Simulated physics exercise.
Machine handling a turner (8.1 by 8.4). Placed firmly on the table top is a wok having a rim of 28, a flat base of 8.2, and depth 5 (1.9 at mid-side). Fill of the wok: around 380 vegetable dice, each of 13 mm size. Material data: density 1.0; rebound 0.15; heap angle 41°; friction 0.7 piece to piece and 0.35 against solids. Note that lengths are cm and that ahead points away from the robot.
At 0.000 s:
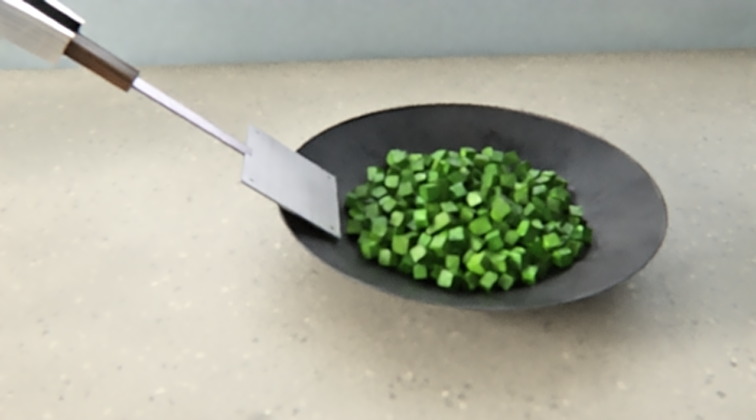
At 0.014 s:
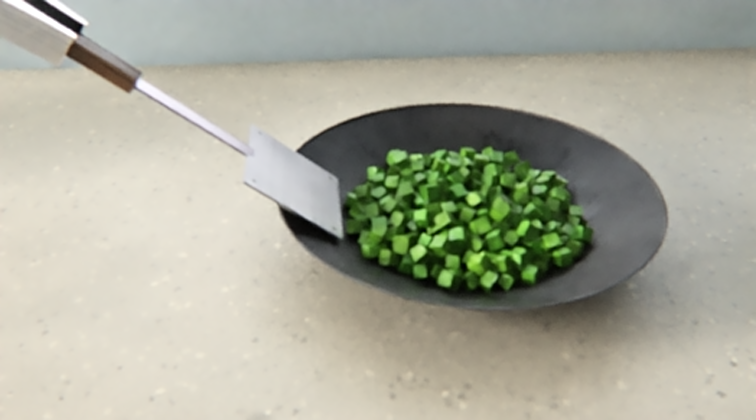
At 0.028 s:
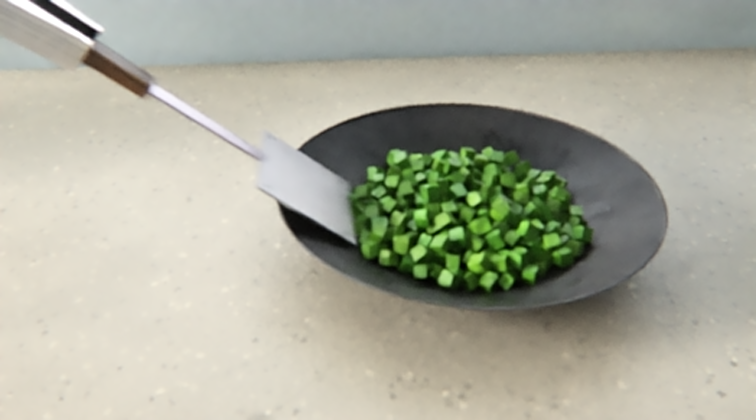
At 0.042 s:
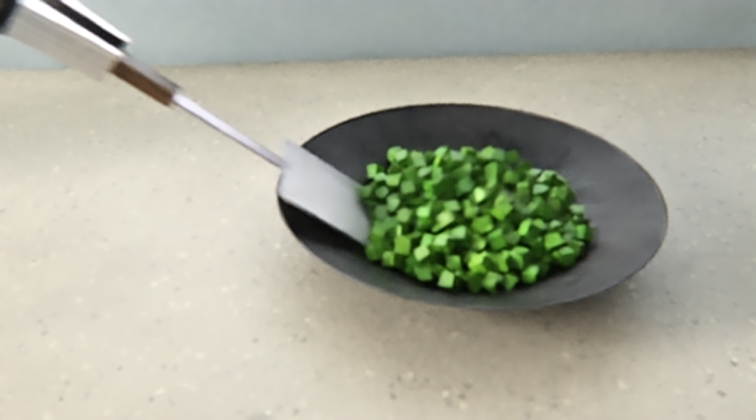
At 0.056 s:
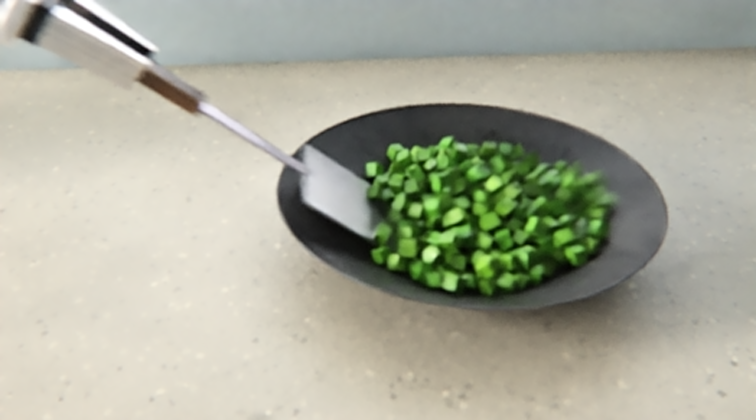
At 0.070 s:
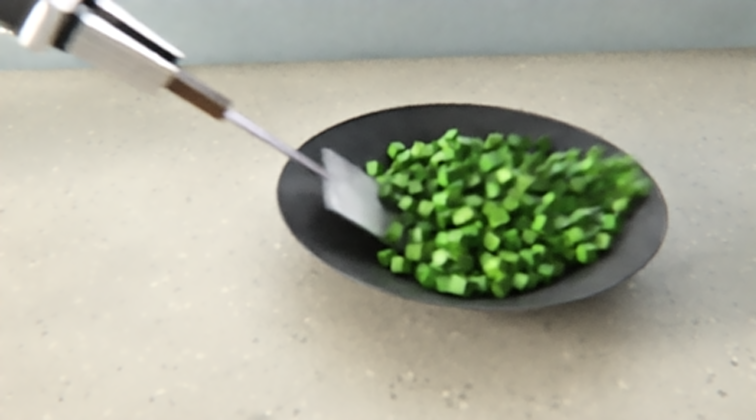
On a speckled tabletop, a machine-held metal turner sliding rightward into a dark wok, pushing diced green vegetables toward the right side.
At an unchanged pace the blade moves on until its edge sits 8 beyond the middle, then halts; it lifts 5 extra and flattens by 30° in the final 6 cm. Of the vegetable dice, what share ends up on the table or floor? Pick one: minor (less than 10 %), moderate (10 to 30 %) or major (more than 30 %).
Major.
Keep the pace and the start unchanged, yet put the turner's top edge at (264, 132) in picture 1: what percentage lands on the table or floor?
Near 45 in a hundred.
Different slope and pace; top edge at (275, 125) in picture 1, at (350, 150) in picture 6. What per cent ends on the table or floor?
Close to 45 in a hundred.
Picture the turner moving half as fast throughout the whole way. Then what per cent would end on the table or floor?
In that case, around 25 per cent would end on the table or floor.
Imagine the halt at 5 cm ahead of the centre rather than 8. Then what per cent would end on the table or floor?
Then about 25 per cent.
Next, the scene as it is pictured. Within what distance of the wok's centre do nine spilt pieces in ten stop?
I reckon it's some 55 centimetres.
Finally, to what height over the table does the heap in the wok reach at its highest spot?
About 6.5 cm.
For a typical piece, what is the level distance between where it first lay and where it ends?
The answer is about 10 cm.
By 0.10 s, sloping 39°, highest piece 9 above the table; 364 in the wok, 13 on the blade or in flight.
By 0.14 s, sloping 30°, highest piece 11 above the table; 345 in the wok, 32 on the blade or in flight.
By 0.36 s, sloping 9°, highest piece 15 above the table; 239 in the wok, 95 on the table or floor, 43 on the blade or in flight.
By 1.41 s, sloping 9°, highest piece 6 above the table; 237 in the wok, 140 on the table or floor.
Final count, 237 in the wok, 140 on the table or floor. That is 37 % on the table or floor.
